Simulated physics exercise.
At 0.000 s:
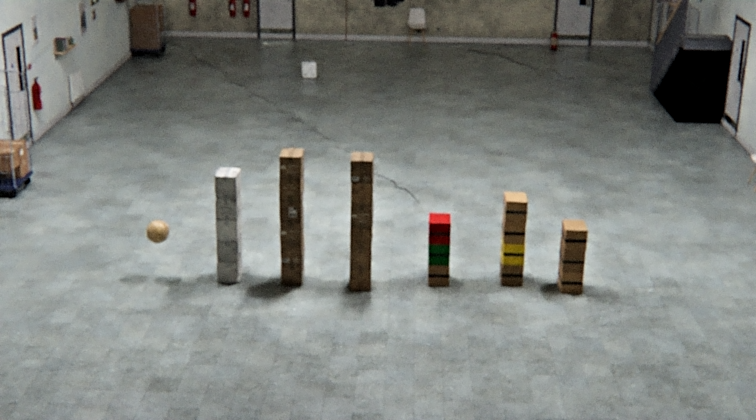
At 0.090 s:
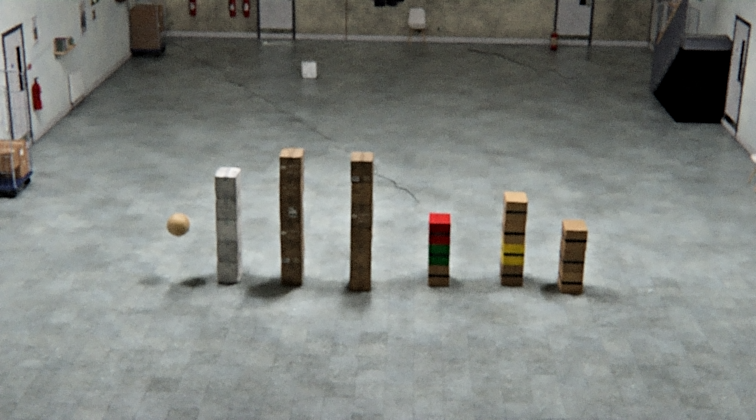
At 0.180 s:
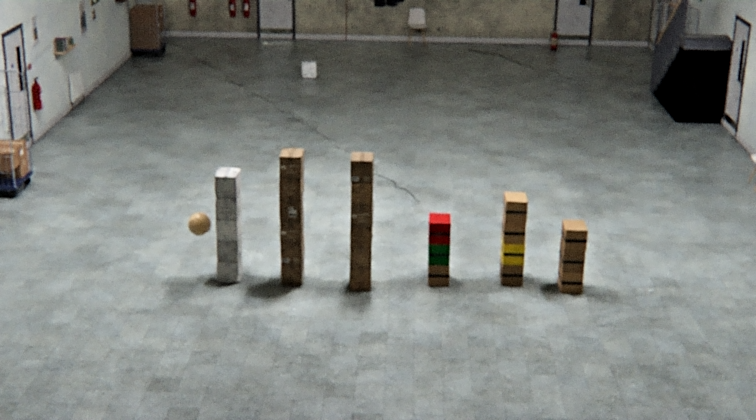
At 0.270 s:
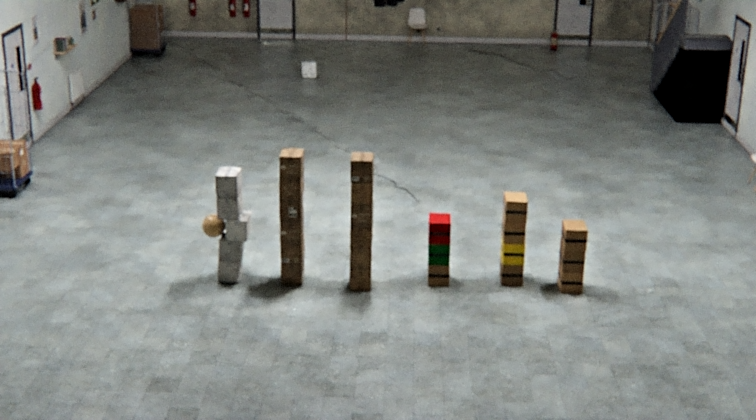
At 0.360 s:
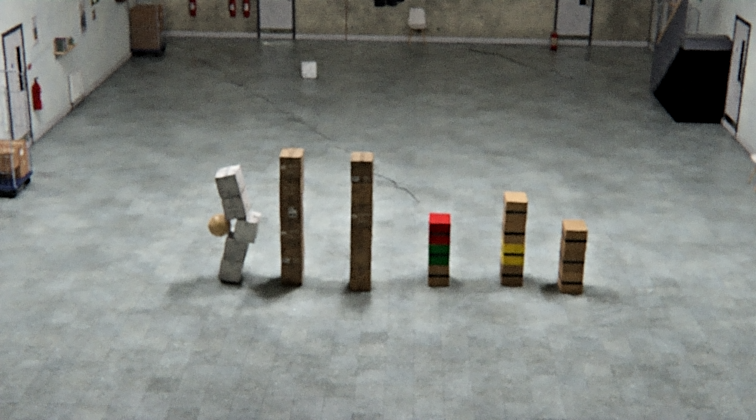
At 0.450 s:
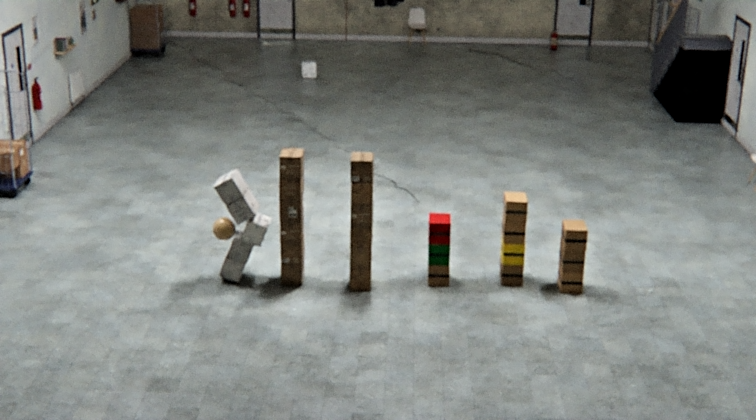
We see a wooden ball fly rightward through a large hall toward a row of six carton piles and strike the pale one at the left, pushing its middle rightward as its upper part tilts left and the others stay still.
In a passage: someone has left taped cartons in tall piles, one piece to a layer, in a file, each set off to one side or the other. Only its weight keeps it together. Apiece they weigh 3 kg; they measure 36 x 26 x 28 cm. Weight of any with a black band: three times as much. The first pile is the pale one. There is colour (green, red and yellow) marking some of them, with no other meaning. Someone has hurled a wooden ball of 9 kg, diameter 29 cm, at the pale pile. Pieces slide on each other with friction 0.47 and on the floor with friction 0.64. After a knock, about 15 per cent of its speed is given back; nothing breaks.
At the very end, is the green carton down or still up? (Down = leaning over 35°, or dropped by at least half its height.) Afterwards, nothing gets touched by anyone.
At the very end the green carton is still up.
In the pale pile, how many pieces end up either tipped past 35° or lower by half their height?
That makes 5 in all.
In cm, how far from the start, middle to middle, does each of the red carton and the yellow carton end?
For red it's 0 cm, and for yellow it's 0 cm.
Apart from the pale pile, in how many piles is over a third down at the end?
All told, the figure is 2.
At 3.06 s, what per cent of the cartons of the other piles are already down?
50 %.
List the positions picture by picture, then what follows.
In the first frame (each place is the centre of the face we see best), ball (158, 232) 61 cm from contact, 3.3 m/s; green carton (439, 255); red carton (440, 234); yellow carton (514, 255); the others all in place.
Ball (179, 225) 35 cm from contact, 3.0 m/s; green carton (439, 255), in the second frame.
Ball (200, 224) 9 cm from contact, 2.9 m/s; green carton (439, 255), in the third frame.
Ball (214, 226) after contact, 1.0 m/s; green carton (439, 255); the others all in place, in the fourth frame.
Ball (220, 225) after contact, 0.7 m/s; green carton (439, 255); the others all in place, in the fifth frame.
Ball (224, 229) after contact, 1.1 m/s; green carton (439, 255); yellow carton (514, 255); red carton (440, 234); the others all in place, in the sixth frame.
By 0.82 s, 4 of the pale pile down; none of the 22 other cartons down, 6 disturbed; green carton unmoved.
By 1.46 s, 5 of the pale pile down; 5 of the 22 other cartons down; green carton unmoved.
By 3.06 s, 5 of the pale pile down; 11 of the 22 other cartons down; green carton unmoved; red carton moved 25 mm.
When it is over (4.4 s), 5 of the pale pile down; 11 of the 22 other cartons down; green carton unmoved; red carton moved 26 mm; yellow carton unmoved. In pixels of the last frame, middles, green carton near (440, 250), red carton near (441, 228).
